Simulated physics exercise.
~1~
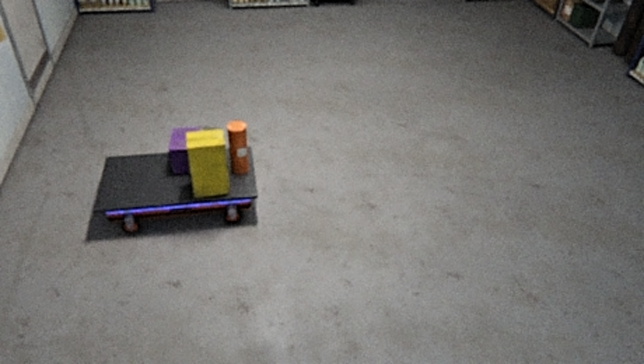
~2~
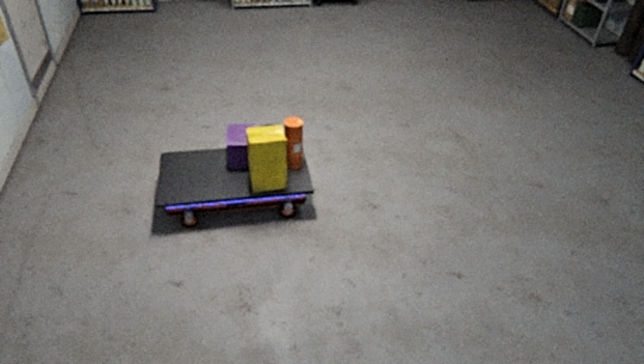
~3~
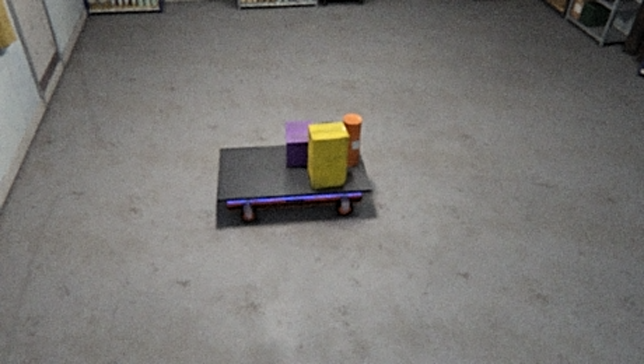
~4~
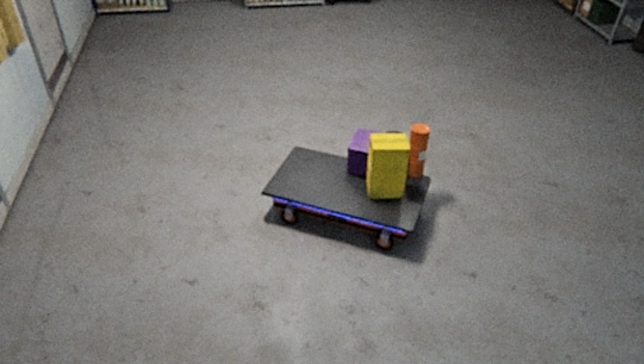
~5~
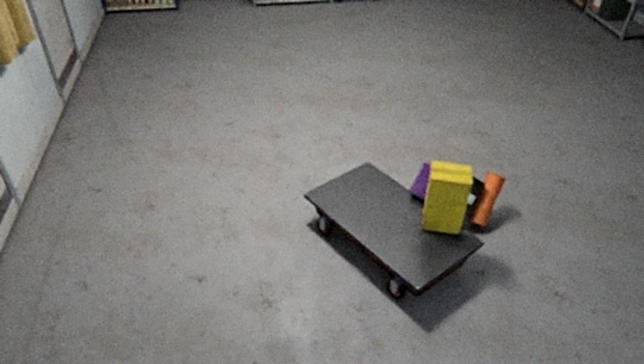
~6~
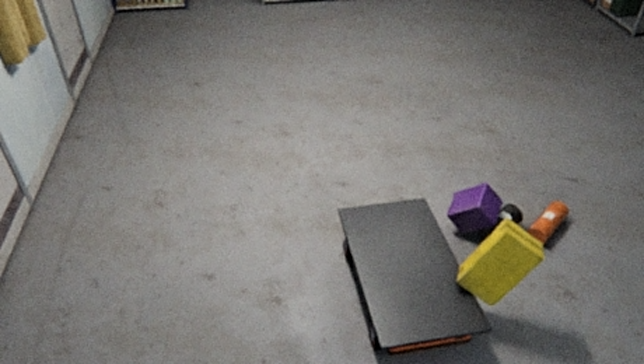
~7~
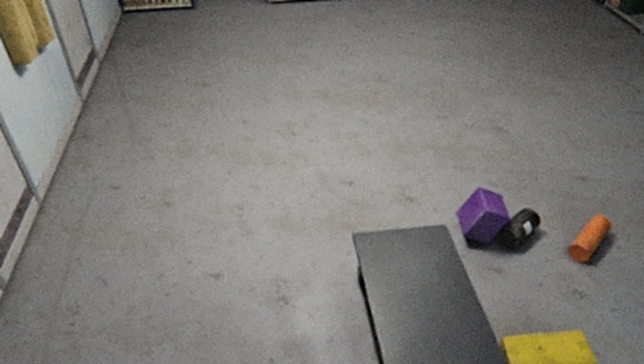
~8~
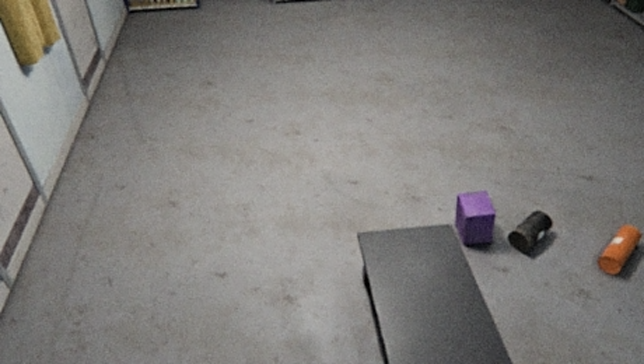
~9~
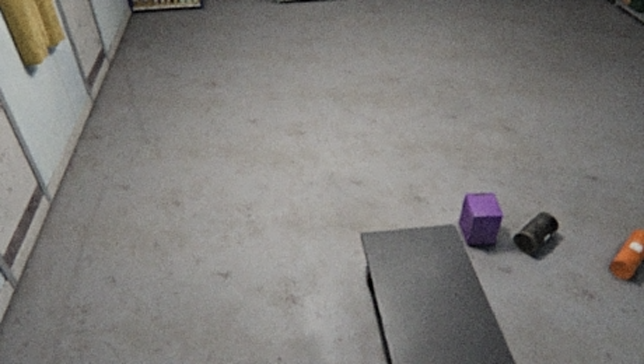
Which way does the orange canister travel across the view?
The orange canister travels to the right, first riding on the cart and then rolling along the floor after it comes off.
Flat cart rolling right, then turning toward the viewer and stopping as boxes and canisters slide off onto the grey floor.
